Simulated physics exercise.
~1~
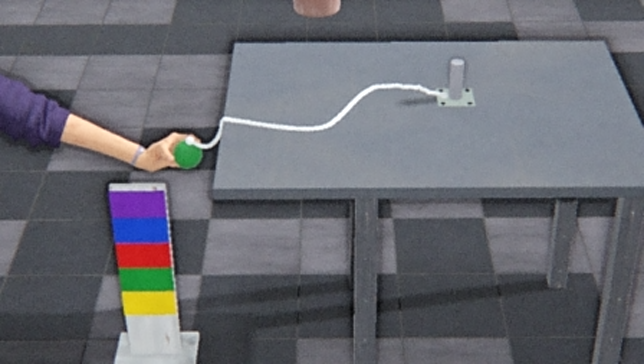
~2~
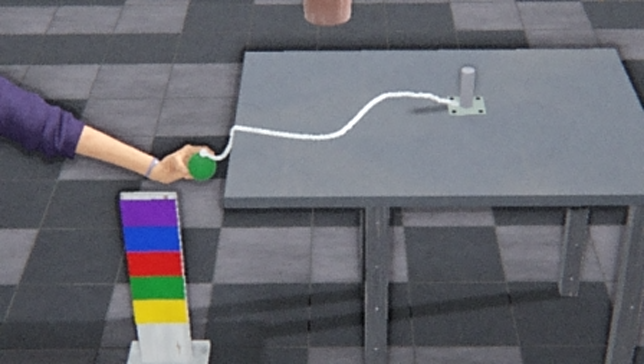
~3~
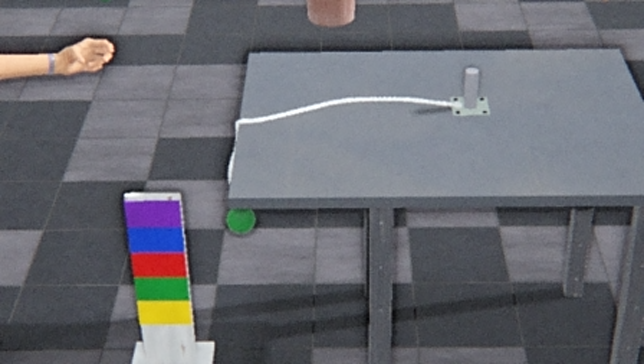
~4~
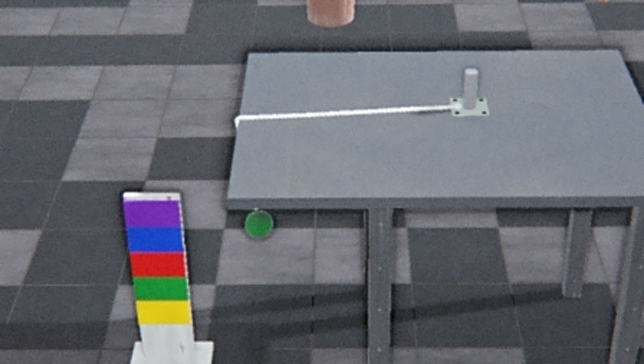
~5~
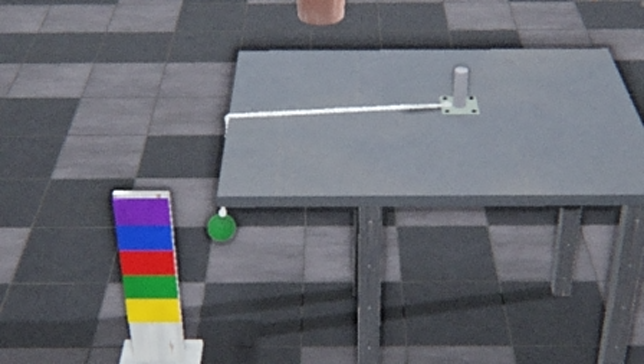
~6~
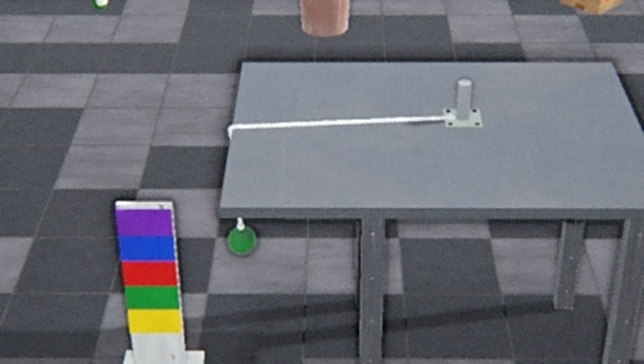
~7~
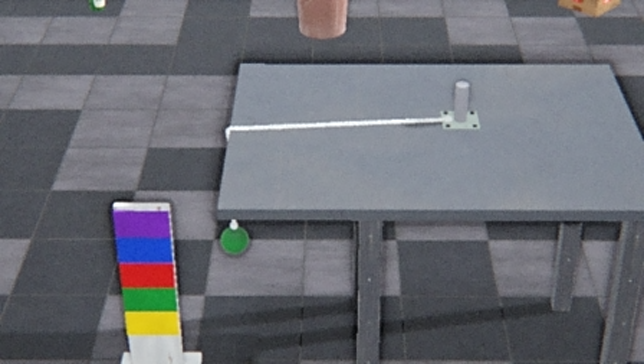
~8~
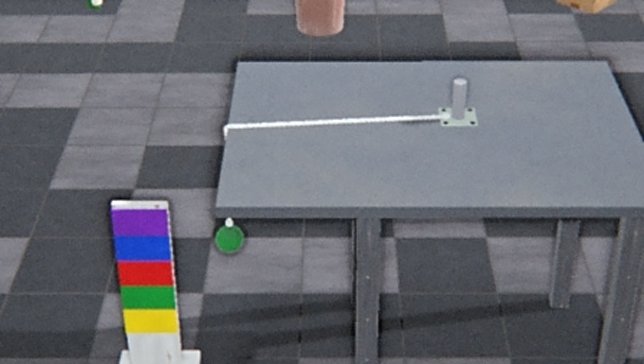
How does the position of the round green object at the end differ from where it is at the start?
At the start it is held in the hand, higher than the striped board and just left of the table. At the end it hangs from the cord, lower and a little further right, below the table's left edge and level with the blue band.
On a grey tiled floor, seen from slightly above, a grey table stands to the right of an upright board striped purple, blue, red, green and yellow from top to bottom. A hand reaching in from the left holds a round green object on a slack white cord that runs across the tabletop to a metal post. The hand lets go and draws back to the left, out of view. The object drops a little and swings in to the right as the cord pulls straight across the table. It ends hanging nearly still below the table's left edge, level with the blue band.
